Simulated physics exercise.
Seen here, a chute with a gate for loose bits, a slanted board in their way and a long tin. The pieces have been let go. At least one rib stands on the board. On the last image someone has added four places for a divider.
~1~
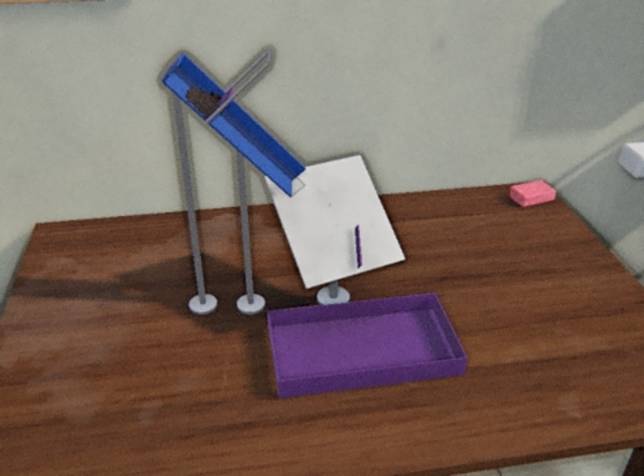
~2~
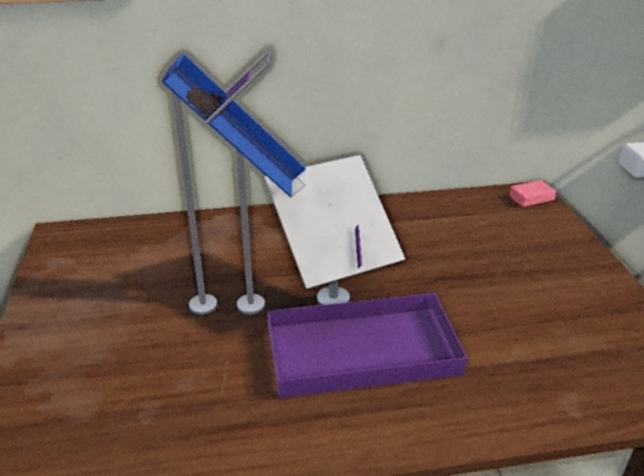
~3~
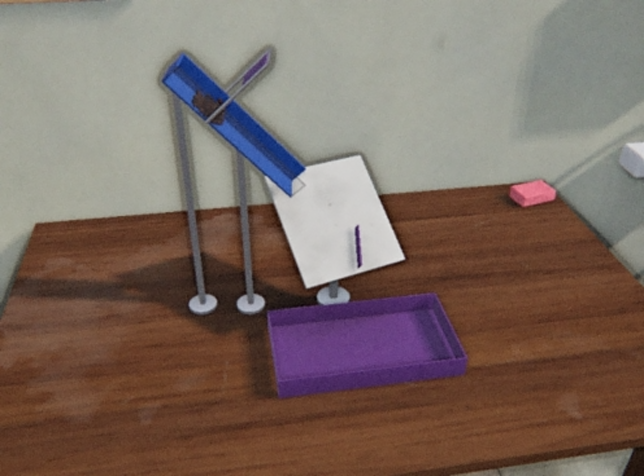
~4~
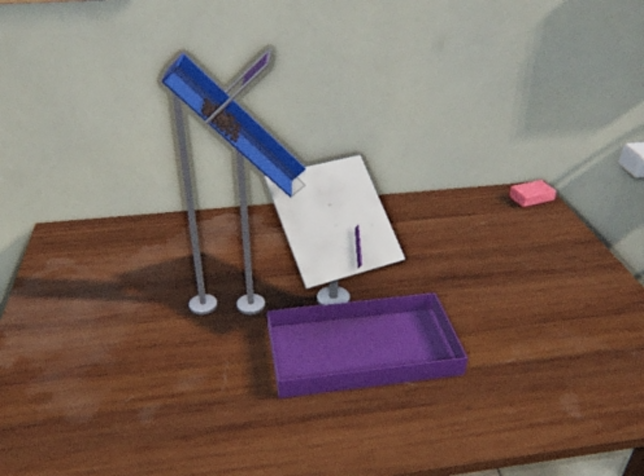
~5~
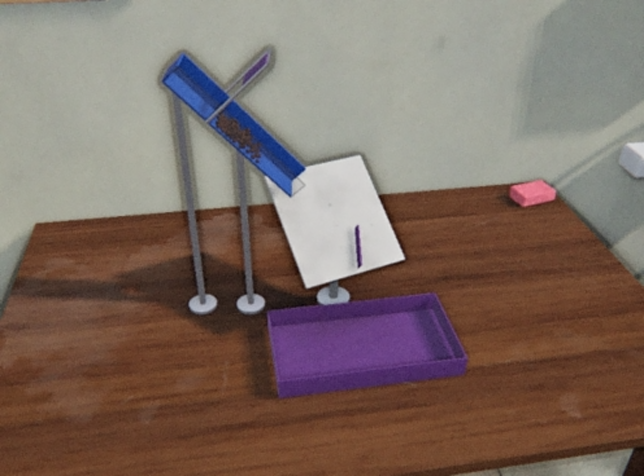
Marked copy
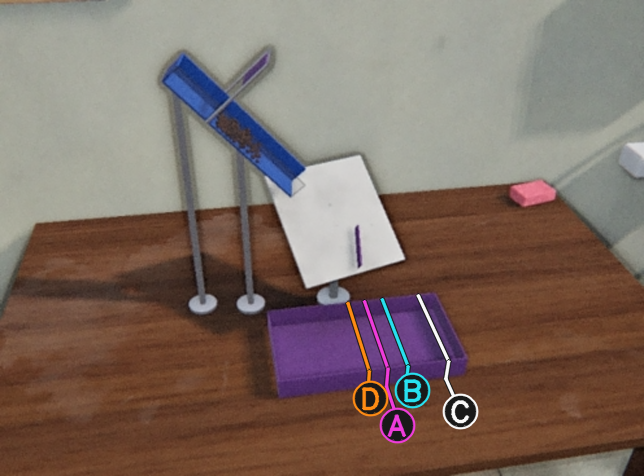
A clump of small brown bits sat near the top of a sloping blue chute, then slid partway down it toward the right, while the white slanted board and purple tin below stayed still.
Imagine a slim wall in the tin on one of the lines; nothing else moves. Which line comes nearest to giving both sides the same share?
The answer is line D.
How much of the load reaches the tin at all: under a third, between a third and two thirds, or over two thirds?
Over two thirds.
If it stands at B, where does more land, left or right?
More lands on the left.
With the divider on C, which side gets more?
More lands on the left.
On the marked copy, line A crosses the front rim at (387, 368); line B crosses the front rim at (407, 365); line C crosses the front rim at (448, 360); line D crosses the front rim at (369, 370).
Choosing A, of what is caught, the larger part on the left of the divider, about a tenth on the right.
Choosing B, of what is caught, almost all on the left of the divider, about a tenth on the right.
Choosing C, of what is caught, every piece on the left of the divider, not one piece on the right.
Choosing D, of what is caught, roughly a third on the left of the divider, roughly two thirds on the right.
